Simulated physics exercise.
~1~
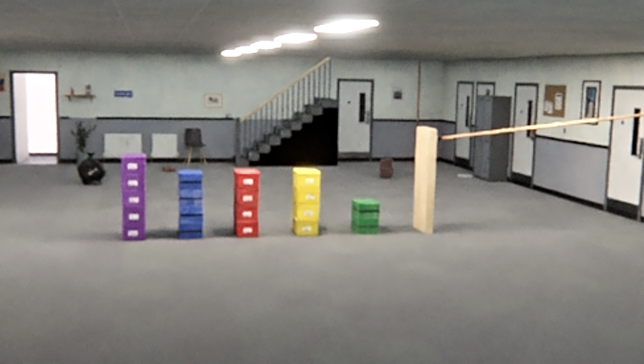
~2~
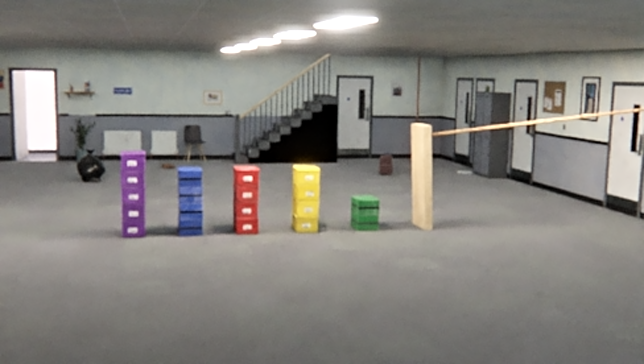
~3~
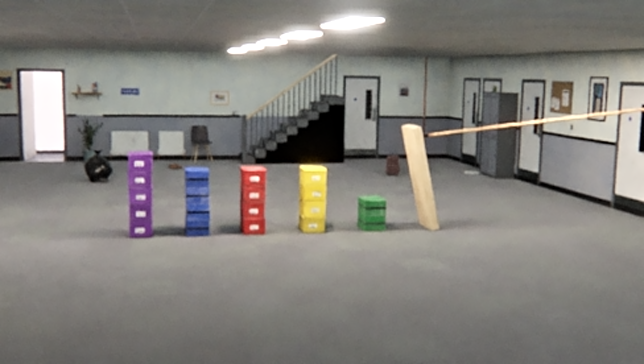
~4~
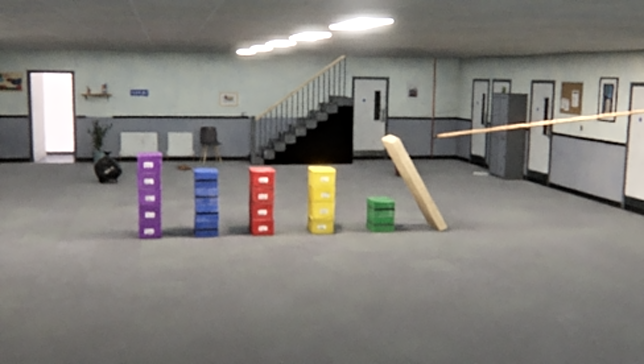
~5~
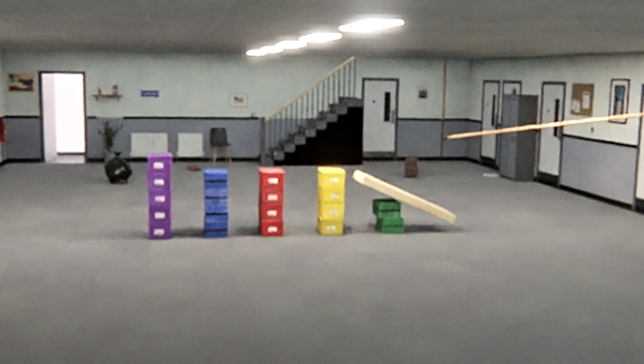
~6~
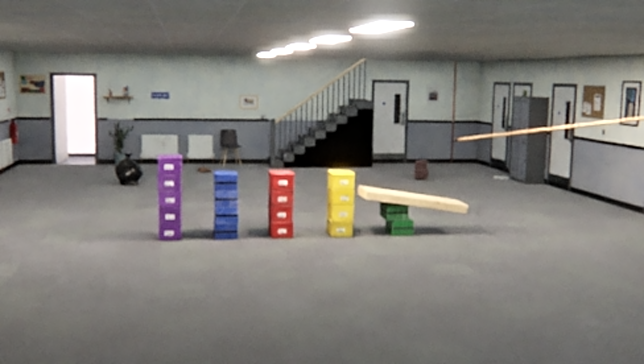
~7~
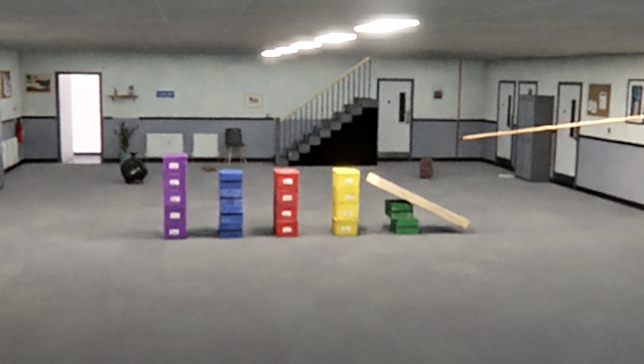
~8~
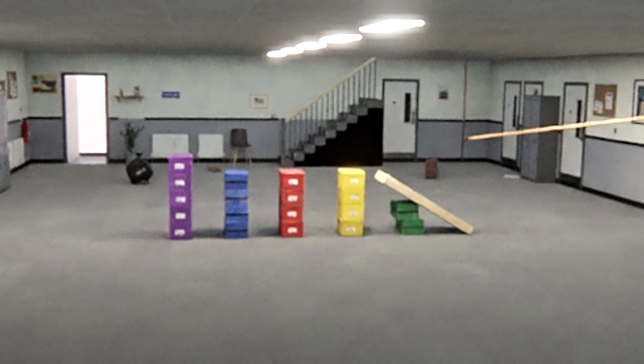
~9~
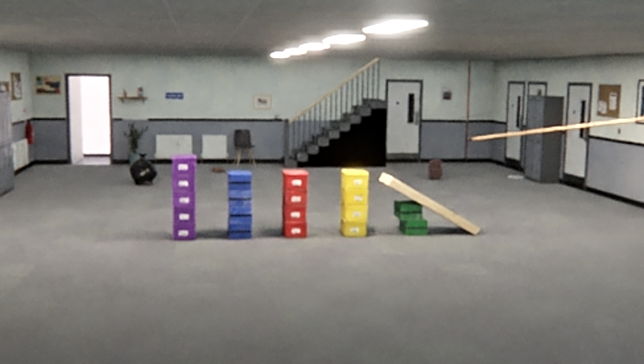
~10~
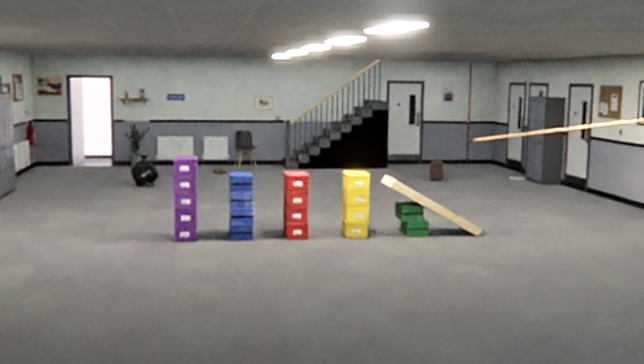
Five stacks of lidded boxes, purple, blue, red, yellow and a short green one, stand in a row across the grey floor of a large room with a staircase and doors behind, seen from the front. At the right end, a pale wooden board stands upright, with a long thin pole reaching it from the right. The pole pushes the board, which tips left and drops onto the green stack, knocking its upper boxes askew. The board tilts nearly flat, then its right end settles to the floor. It ends leaning across the green boxes, the other stacks still standing.
